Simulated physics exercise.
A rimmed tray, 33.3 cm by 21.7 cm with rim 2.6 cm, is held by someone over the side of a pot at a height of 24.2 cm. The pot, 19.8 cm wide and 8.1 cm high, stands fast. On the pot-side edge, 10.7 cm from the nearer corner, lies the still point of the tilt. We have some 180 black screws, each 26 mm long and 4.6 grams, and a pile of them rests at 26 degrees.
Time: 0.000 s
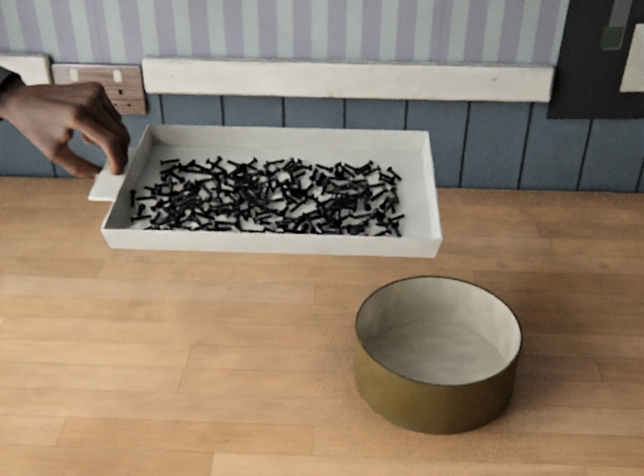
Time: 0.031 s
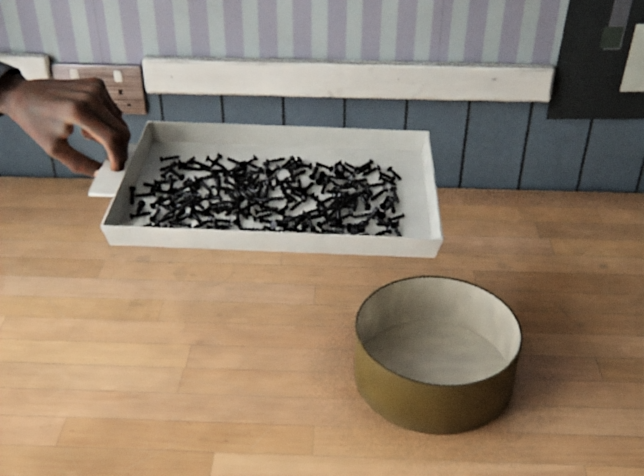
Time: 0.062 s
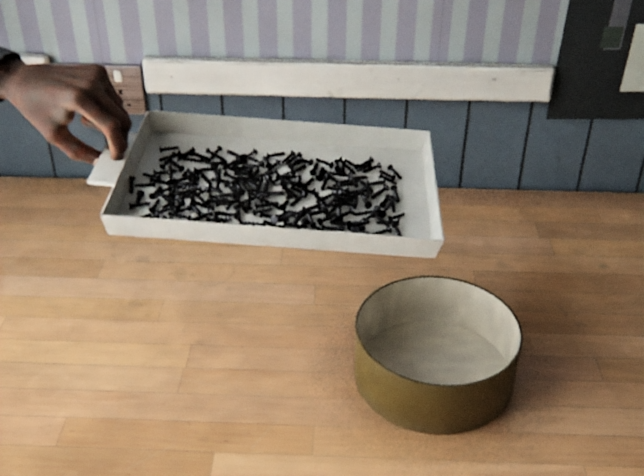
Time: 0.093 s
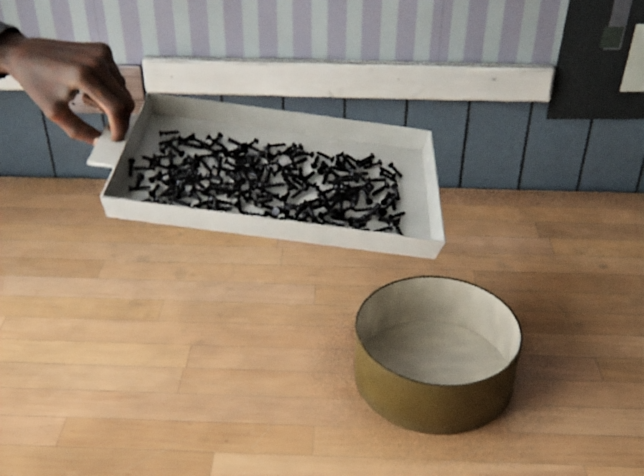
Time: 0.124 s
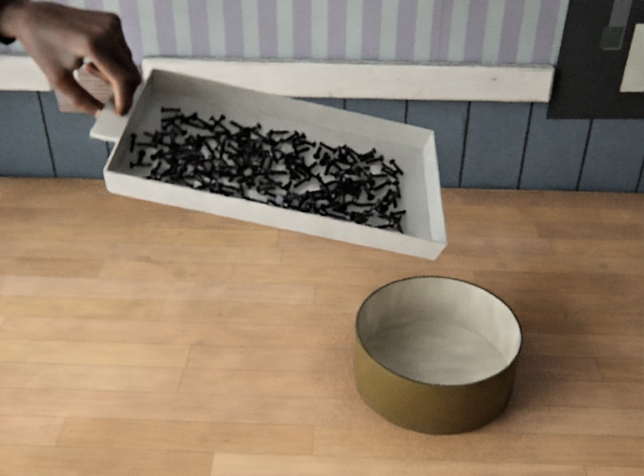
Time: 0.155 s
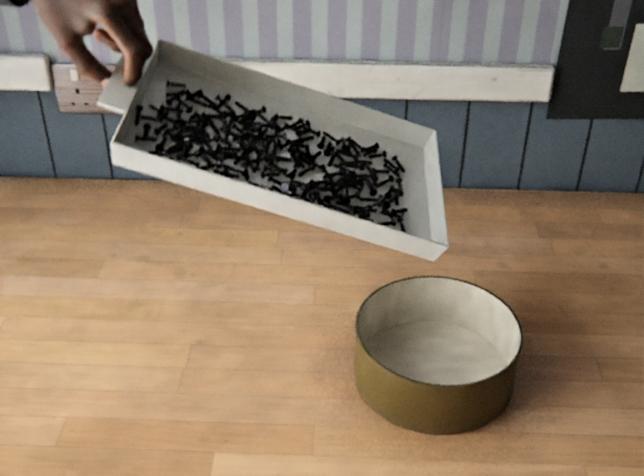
On a wooden counter by a striped wall, a hand held a white tray of small black screws above and beside a round pot, then raised the tray's left end, slanting it down toward the right.
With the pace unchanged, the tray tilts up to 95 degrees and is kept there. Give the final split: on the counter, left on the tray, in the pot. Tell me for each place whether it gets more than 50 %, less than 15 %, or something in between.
Outcome: Counter: The main share; tray: A slight amount; pot: A notable amount.
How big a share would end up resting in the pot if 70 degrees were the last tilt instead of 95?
Result: Close to 30 %.
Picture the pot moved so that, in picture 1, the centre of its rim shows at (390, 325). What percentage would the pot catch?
15 %.
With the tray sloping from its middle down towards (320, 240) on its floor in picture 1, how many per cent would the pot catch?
Estimate: Near 45 per cent.
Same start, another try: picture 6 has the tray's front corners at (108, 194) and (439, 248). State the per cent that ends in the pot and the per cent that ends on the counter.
Pot: 75, counter: 30.
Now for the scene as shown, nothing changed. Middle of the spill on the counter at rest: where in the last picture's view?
Middle of the spill at rest: Roughly (605, 416).
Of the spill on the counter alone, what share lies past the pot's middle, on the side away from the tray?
I'd put it at close to 100 per cent.
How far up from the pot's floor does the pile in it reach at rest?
Roughly 1.5 cm.
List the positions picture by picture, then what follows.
In the first picture, tray tilt 0 degrees, front corners at (107, 227) and (437, 236); middle of the pieces at (273, 200); pot at (438, 327).
In the second picture, tray tilt 1 degrees, front corners at (107, 223) and (437, 236); middle of the pieces at (273, 199).
In the third picture, tray tilt 3 degrees, front corners at (107, 213) and (438, 237), lowest corner right front; middle of the pieces at (273, 193).
In the fourth picture, tray tilt 7 degrees, front corners at (107, 195) and (440, 238), lowest corner right front; middle of the pieces at (274, 184).
In the fifth picture, tray tilt 13 degrees, front corners at (111, 169) and (442, 240), lowest corner right front; middle of the pieces at (277, 172).
In the sixth picture, tray tilt 19 degrees, front corners at (118, 141) and (444, 242), lowest corner right front; middle of the pieces at (282, 158); pot at (438, 327). Its pace works out near 200 degrees a second.
Then, at 0.35 s, tilt 58 degrees; the tray holds 100 %, the pot 0 %.
After 0.48 s, tilt 84 degrees; the tray holds 100 %, the pot 0 %.
Then, at 0.74 s, tilt 95 degrees; the tray holds 0 %, the pot 30 %.
At rest (1.9 s), counter 60 %, tray 0 %, pot 40 %.
